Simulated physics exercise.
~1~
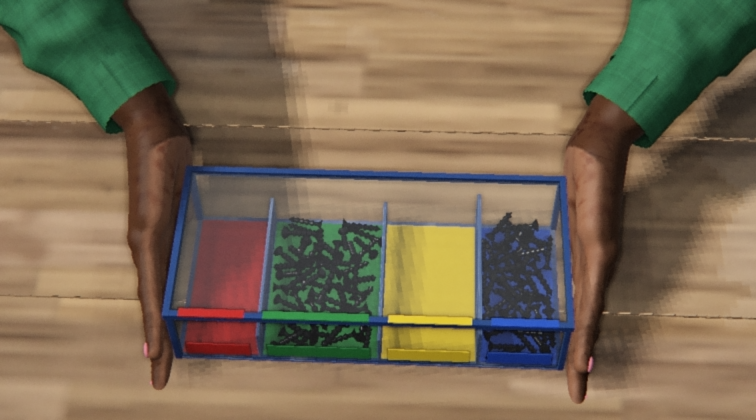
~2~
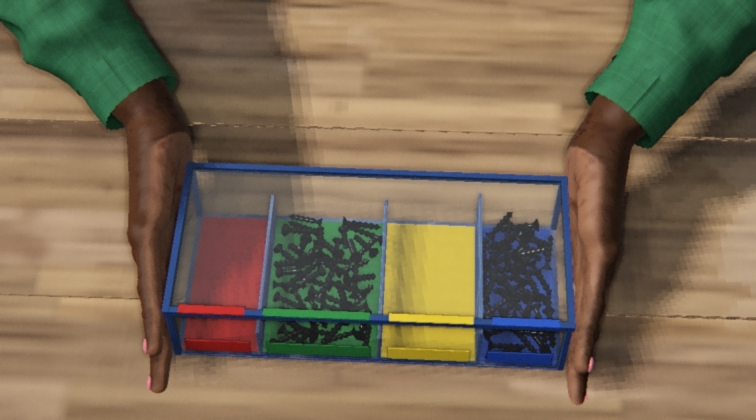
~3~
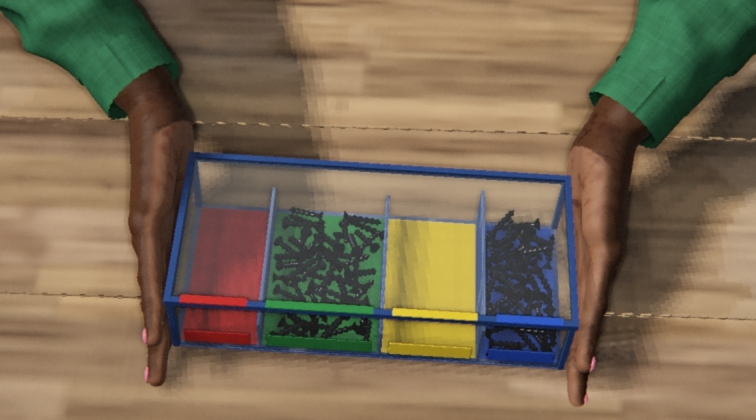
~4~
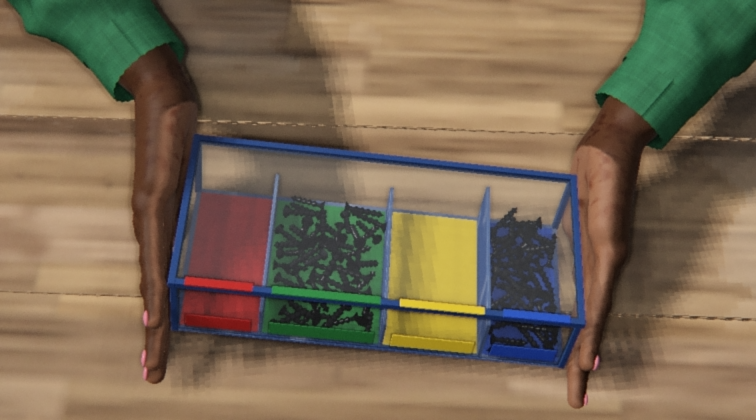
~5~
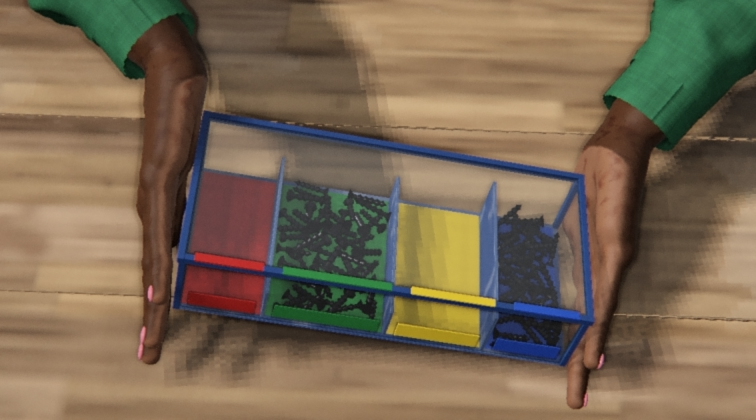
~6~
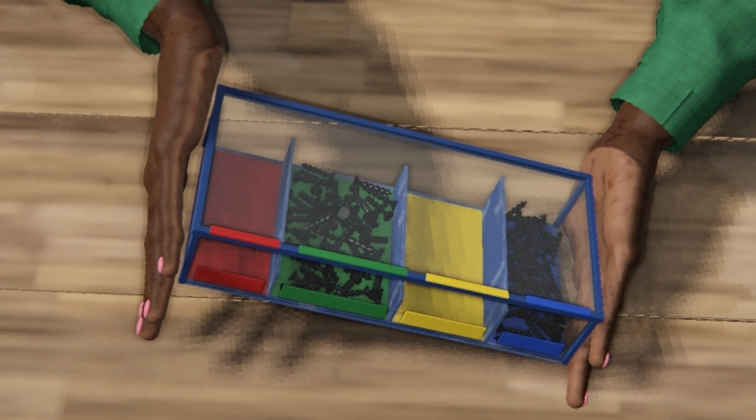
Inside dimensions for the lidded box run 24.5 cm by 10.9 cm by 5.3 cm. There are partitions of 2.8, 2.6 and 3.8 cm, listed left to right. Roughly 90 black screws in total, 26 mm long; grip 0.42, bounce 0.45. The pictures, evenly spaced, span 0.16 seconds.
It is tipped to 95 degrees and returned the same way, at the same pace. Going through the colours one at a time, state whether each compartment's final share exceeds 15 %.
Red: Does not exceed; blue: Exceeds; green: Does not exceed; yellow: Exceeds.
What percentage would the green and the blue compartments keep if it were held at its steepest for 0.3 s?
Result - green: 5 %, blue: 65 %.
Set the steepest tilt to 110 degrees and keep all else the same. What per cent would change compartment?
Roughly 50 percent would.
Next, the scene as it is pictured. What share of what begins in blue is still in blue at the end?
100 per cent, roughly.
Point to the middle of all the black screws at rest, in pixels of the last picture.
Look around (510, 257) in the last picture.
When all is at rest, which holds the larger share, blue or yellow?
Answer: Blue.
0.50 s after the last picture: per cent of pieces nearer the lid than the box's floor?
About 50 %.
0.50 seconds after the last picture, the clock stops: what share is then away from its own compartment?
25 %.
Then, 0.50 s after the last picture, tilt 95 degrees; blue 50 %, green 25 %, yellow 20 %.
Then, 0.83 s after the last picture, tilt 41 degrees; blue 70 %, yellow 25 %.
Then, 1.26 s after the last picture, tilt 0 degrees; blue 70 %, yellow 25 %.
In the end, red 0 %, blue 70 %, green 0 %, yellow 30 %.
